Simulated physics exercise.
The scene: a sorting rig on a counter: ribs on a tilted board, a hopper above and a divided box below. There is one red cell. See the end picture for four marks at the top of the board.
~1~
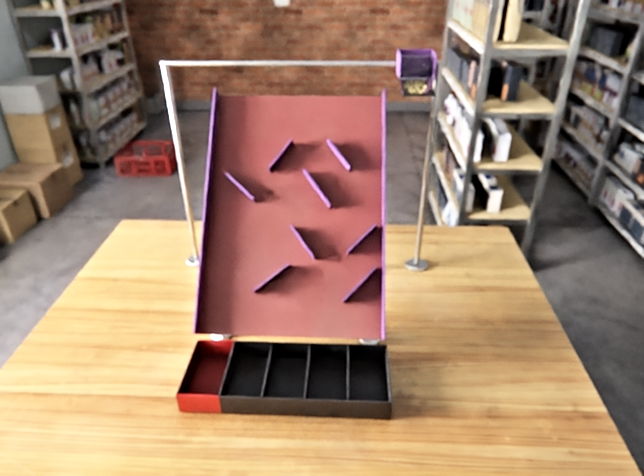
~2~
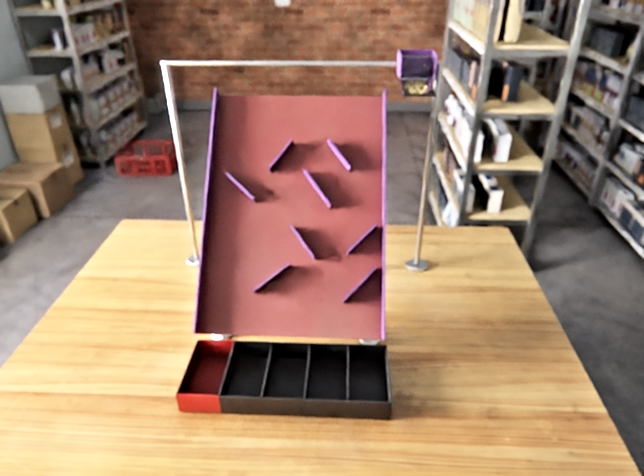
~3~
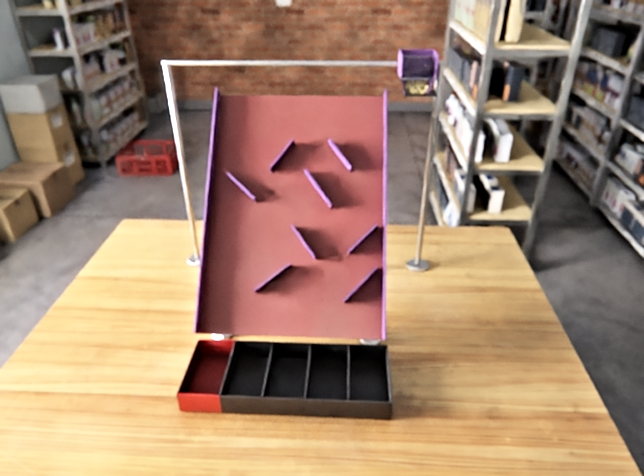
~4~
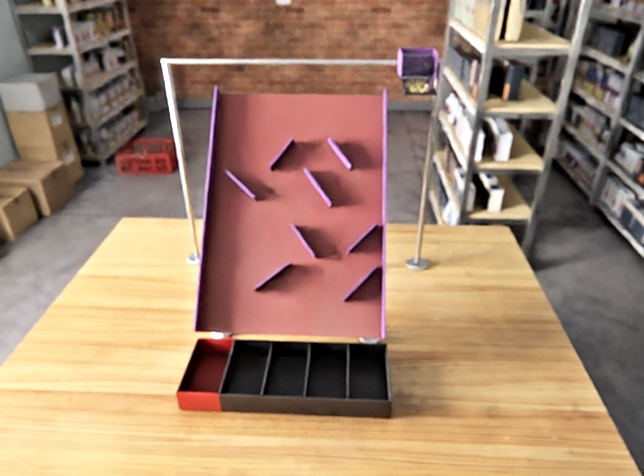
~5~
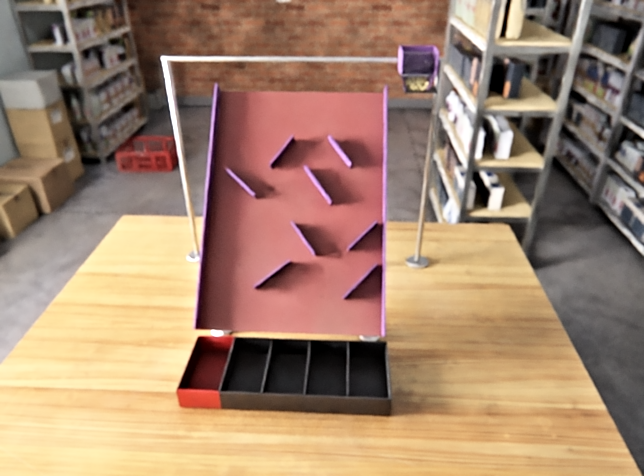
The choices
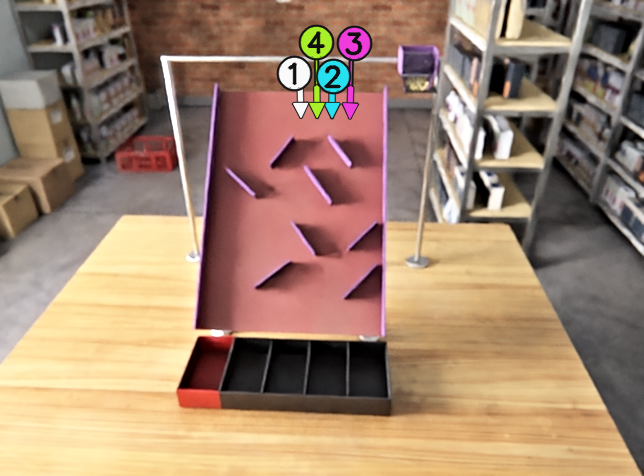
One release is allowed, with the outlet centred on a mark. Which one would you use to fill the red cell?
Best: 1.
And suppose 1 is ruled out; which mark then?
It is 4.
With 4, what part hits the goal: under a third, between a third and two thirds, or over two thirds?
It is under a third.
On the marked copy, mark 1 meets the board at (300, 112); mark 2 meets the board at (332, 112); mark 3 meets the board at (350, 113); mark 4 meets the board at (317, 112).
With 1, roughly half in the red cell, roughly half in other cells.
With 2, about a tenth in the red cell, almost all in other cells.
With 3, not one piece in the red cell, every piece in other cells.
With 4, roughly a quarter in the red cell, the larger part in other cells, just a few outside the box.
